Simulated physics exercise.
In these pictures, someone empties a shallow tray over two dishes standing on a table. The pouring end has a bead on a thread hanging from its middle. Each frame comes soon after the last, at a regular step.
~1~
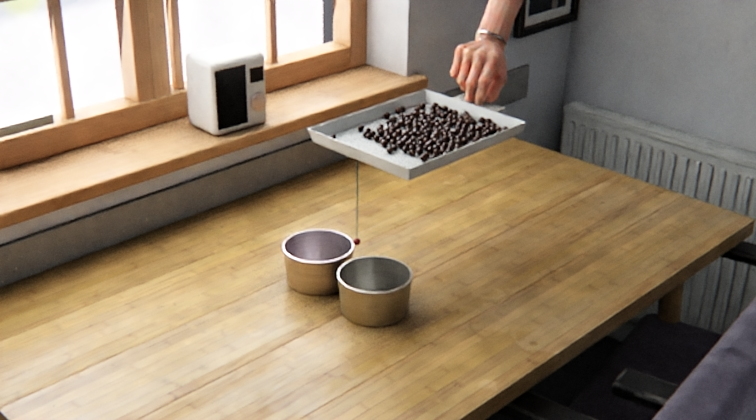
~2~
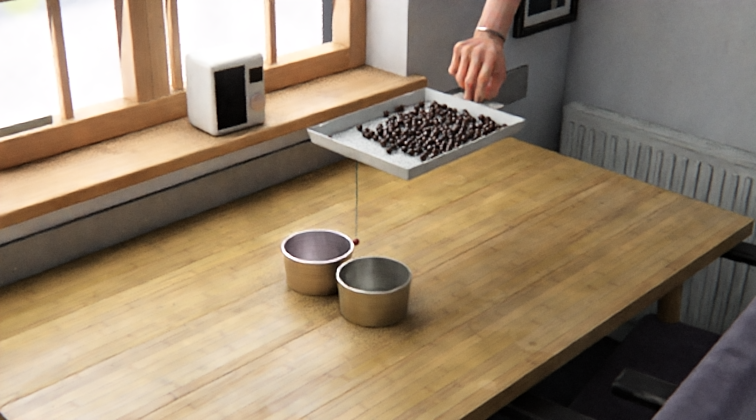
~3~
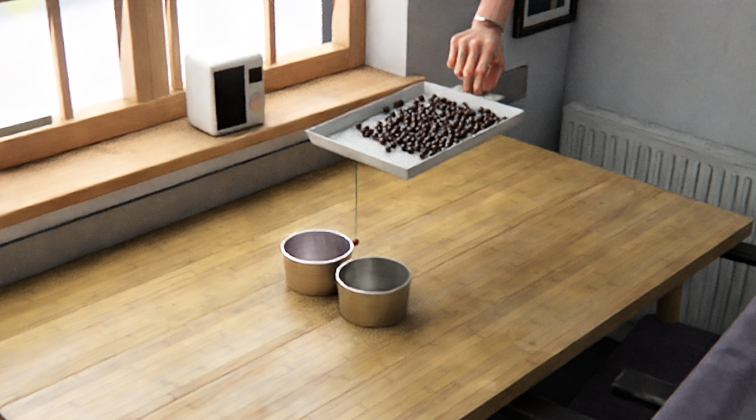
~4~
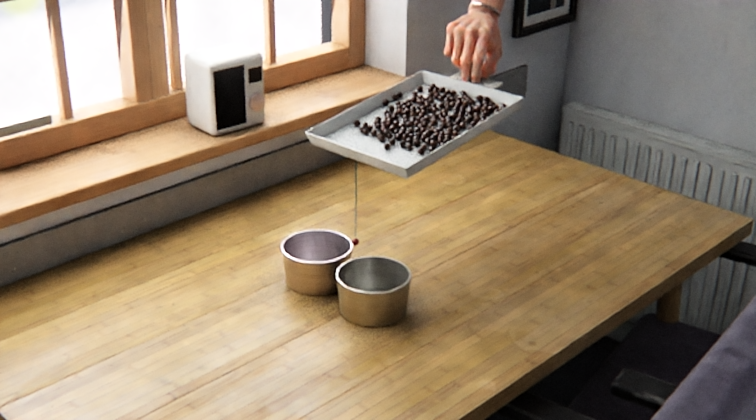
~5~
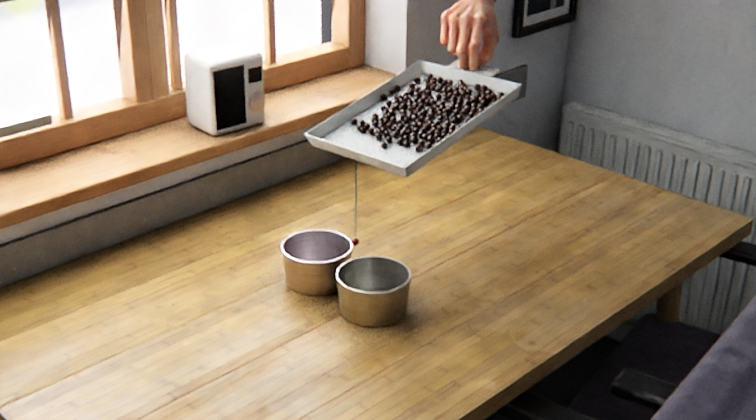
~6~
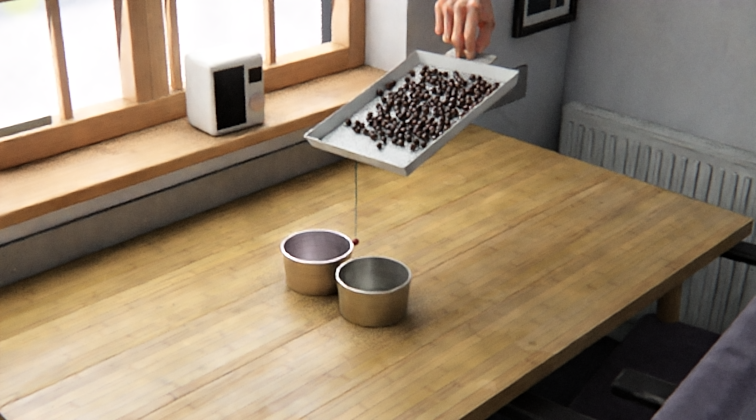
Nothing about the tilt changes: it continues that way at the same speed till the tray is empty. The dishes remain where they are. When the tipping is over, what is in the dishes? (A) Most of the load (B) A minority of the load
Answer: A.
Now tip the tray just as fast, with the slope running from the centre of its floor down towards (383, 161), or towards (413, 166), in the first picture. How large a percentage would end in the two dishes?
The first comes to 70 %, while the second comes to 60 %.
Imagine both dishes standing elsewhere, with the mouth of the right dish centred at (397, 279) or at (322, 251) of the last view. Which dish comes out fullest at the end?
The one at left the first time, the one at right the second.
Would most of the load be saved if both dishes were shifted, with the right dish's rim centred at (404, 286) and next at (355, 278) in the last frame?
Try 1: A lesser share; try 2: The greater share.
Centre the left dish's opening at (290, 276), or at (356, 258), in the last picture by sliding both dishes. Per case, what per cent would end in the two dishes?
That makes 0 per cent, followed by 10 per cent.
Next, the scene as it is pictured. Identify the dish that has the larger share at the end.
More winds up in the leftward dish.
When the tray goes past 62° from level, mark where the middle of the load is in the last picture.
I'd mark the middle close to (331, 150).
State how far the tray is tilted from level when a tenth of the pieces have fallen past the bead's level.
Angle: Approx. 60 degrees.
Just after the last frame, tray tipped steeply; roughly two thirds on the tray; just a few in the right dish; about a tenth in the left dish; about a tenth outside both; roughly a quarter in the air.
A moment on, tray tipped past a quarter turn; just a few on the tray; about a tenth in the right dish; roughly half in the left dish; roughly a quarter outside both; roughly a quarter in the air.
Further on, tray tipped past a quarter turn; about a tenth in the right dish; roughly two thirds in the left dish; roughly a third outside both.
When it is over, tray tipped past a quarter turn; about a tenth in the right dish; roughly two thirds in the left dish; roughly a third outside both.
